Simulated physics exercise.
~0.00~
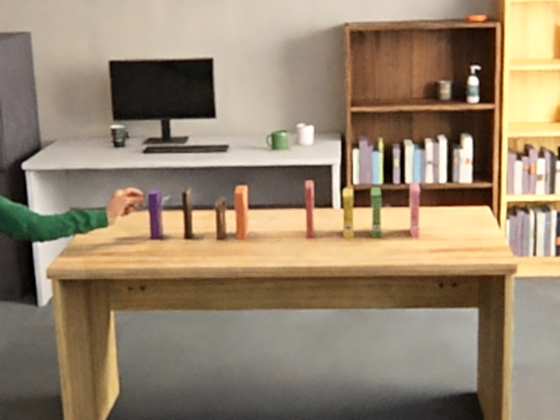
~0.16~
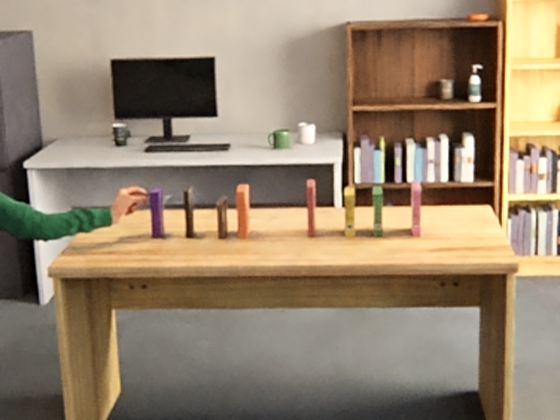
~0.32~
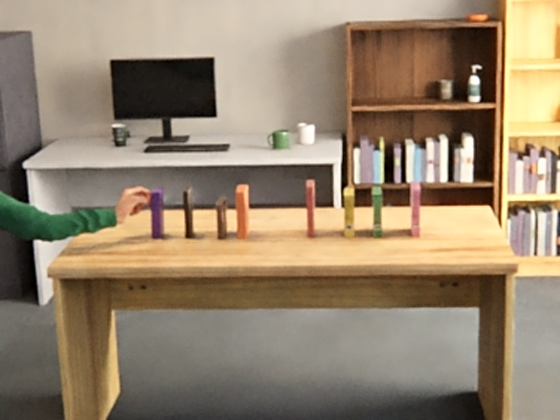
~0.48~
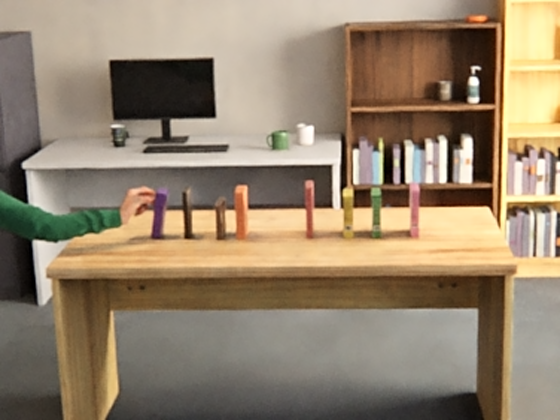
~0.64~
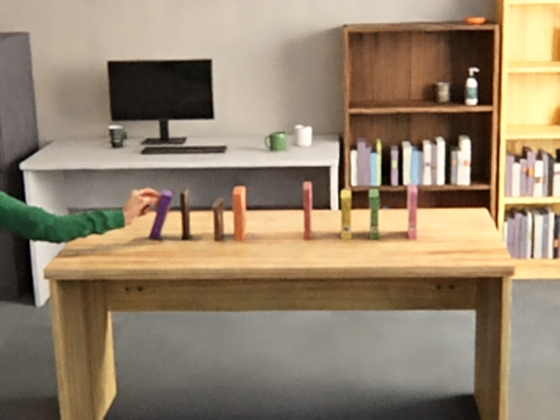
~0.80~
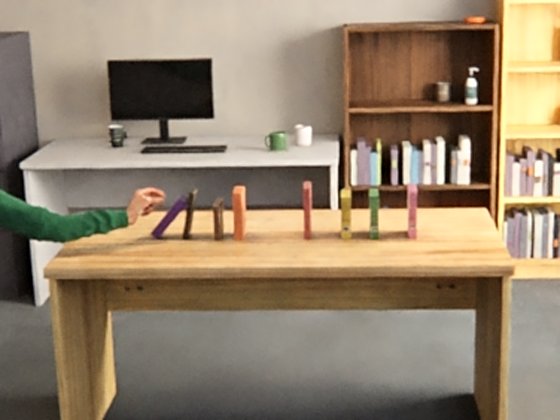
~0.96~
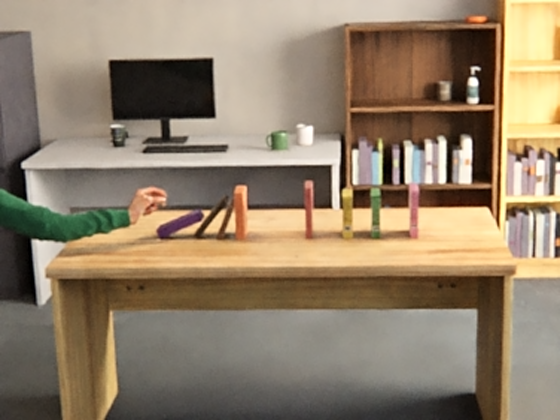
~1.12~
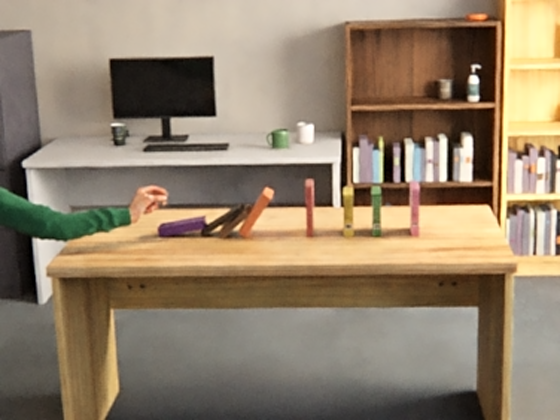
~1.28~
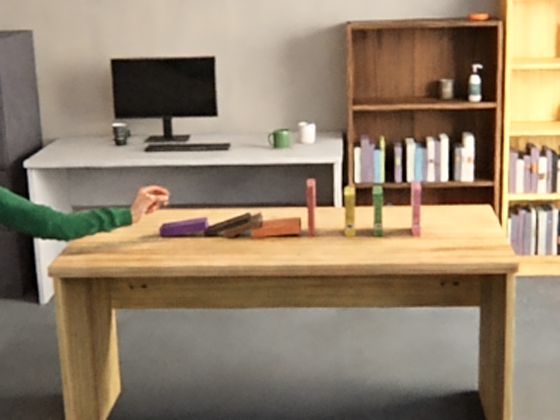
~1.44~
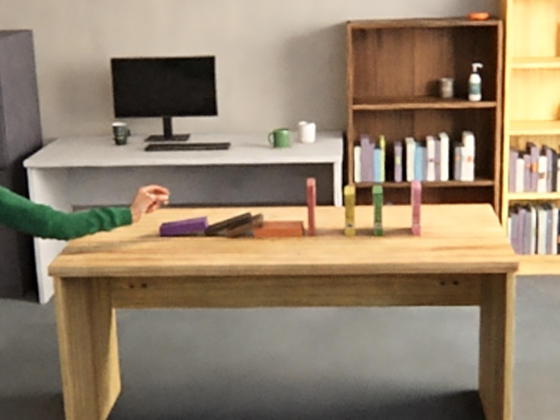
A purple block, nudged by a hand from the left on a wooden table, tipped rightward and knocked over the black block, brown board and orange board in turn, while the red board and the yellow, green and pink packets stayed standing.
